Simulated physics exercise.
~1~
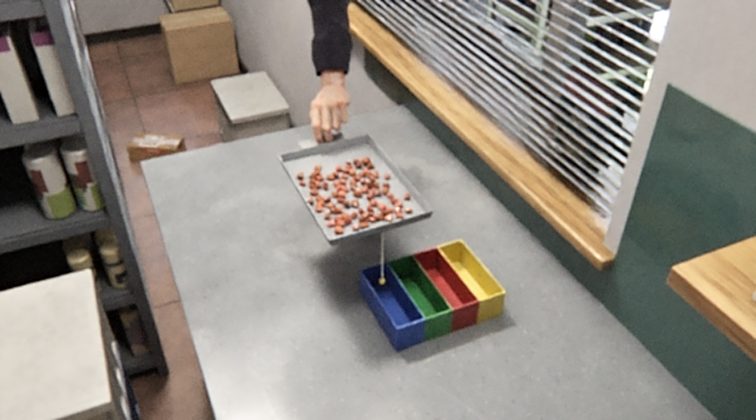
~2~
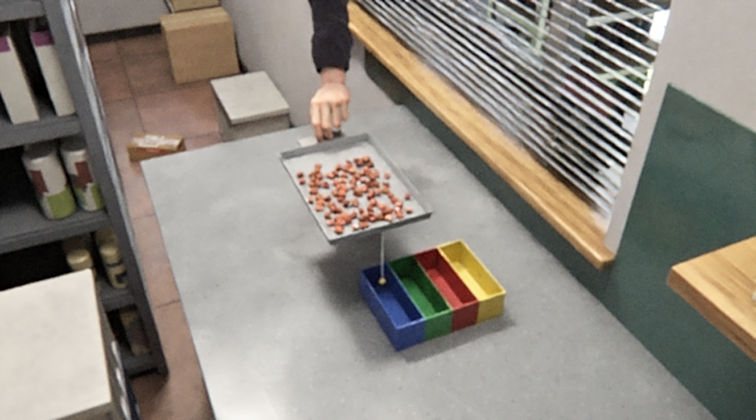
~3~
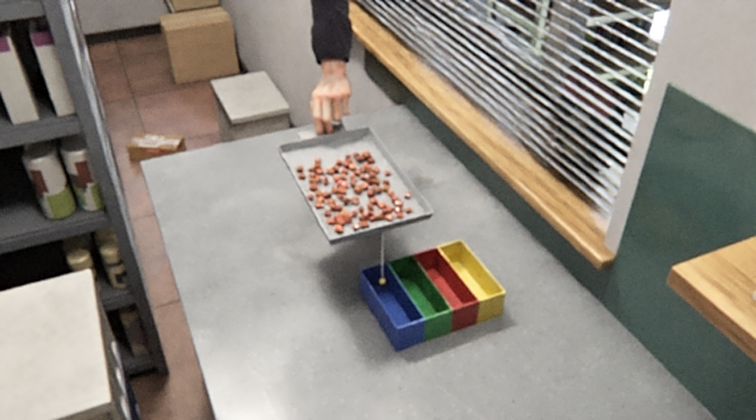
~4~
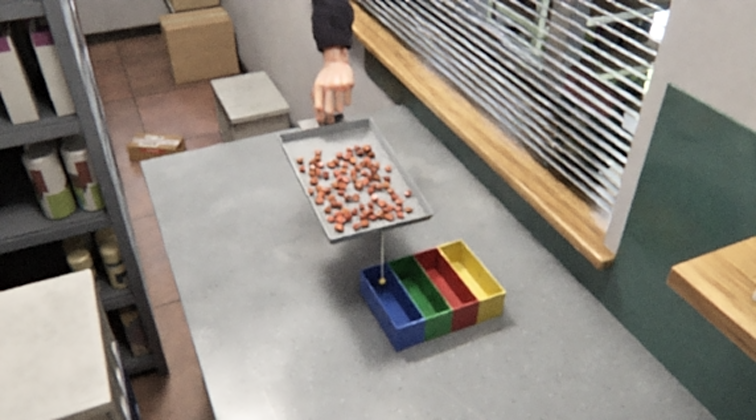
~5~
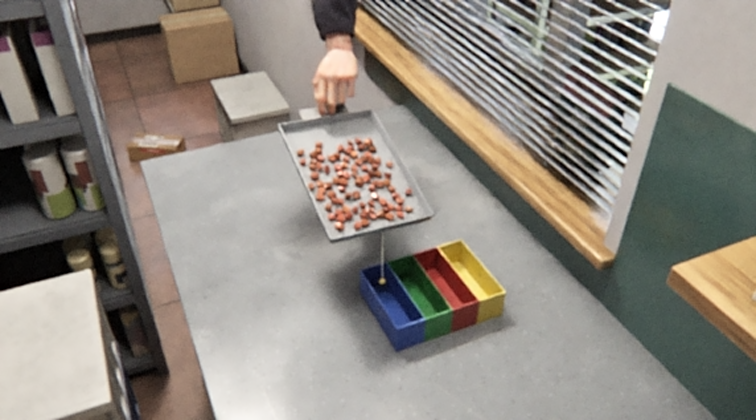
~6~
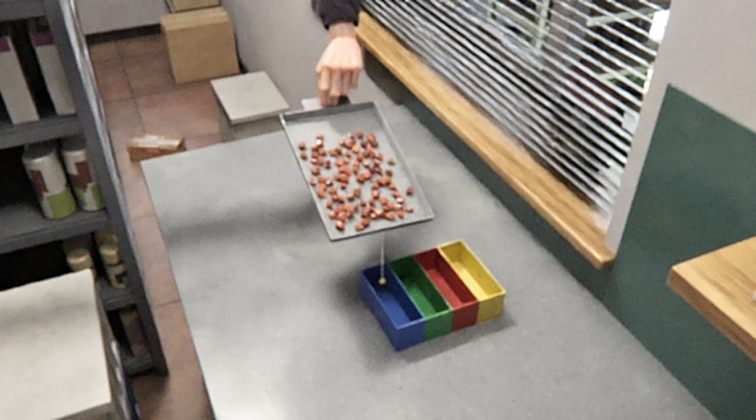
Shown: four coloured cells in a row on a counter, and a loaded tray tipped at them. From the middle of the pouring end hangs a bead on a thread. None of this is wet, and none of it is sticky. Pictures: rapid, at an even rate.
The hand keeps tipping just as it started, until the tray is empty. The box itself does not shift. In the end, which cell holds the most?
The green cell holds the most.
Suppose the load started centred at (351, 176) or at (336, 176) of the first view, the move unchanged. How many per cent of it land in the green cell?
Close to 50 and close to 50 per cent.
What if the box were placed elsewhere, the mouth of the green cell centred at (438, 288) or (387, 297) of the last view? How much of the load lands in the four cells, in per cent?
You'd see around 80 per cent and then around 100 per cent.
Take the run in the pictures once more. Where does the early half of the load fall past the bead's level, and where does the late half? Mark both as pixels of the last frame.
Initially about (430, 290); subsequently about (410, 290).
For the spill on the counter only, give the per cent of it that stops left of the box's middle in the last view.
Close to 90 in a hundred.
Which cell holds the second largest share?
The blue one.
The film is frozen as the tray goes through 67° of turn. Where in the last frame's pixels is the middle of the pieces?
(401, 216).
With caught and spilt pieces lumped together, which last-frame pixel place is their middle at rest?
Centre at rest, last view: Approx. (421, 316).
Shortly afterwards, tray tipped steeply; all but a few on the tray; a little falling or outside the box.
Next, tray tipped past a quarter turn; near a quarter on the tray; near a quarter in the green cell; near a quarter in the blue cell; a little in the red cell; a little falling or outside the box.
Some moments later, tray tipped past a quarter turn; near half in the green cell; near a quarter in the blue cell; a little in the red cell; only a few in the yellow cell; a little falling or outside the box.
In the end, tray tipped past a quarter turn; near half in the green cell; near a quarter in the blue cell; a little in the red cell; only a few in the yellow cell; a little outside the box.
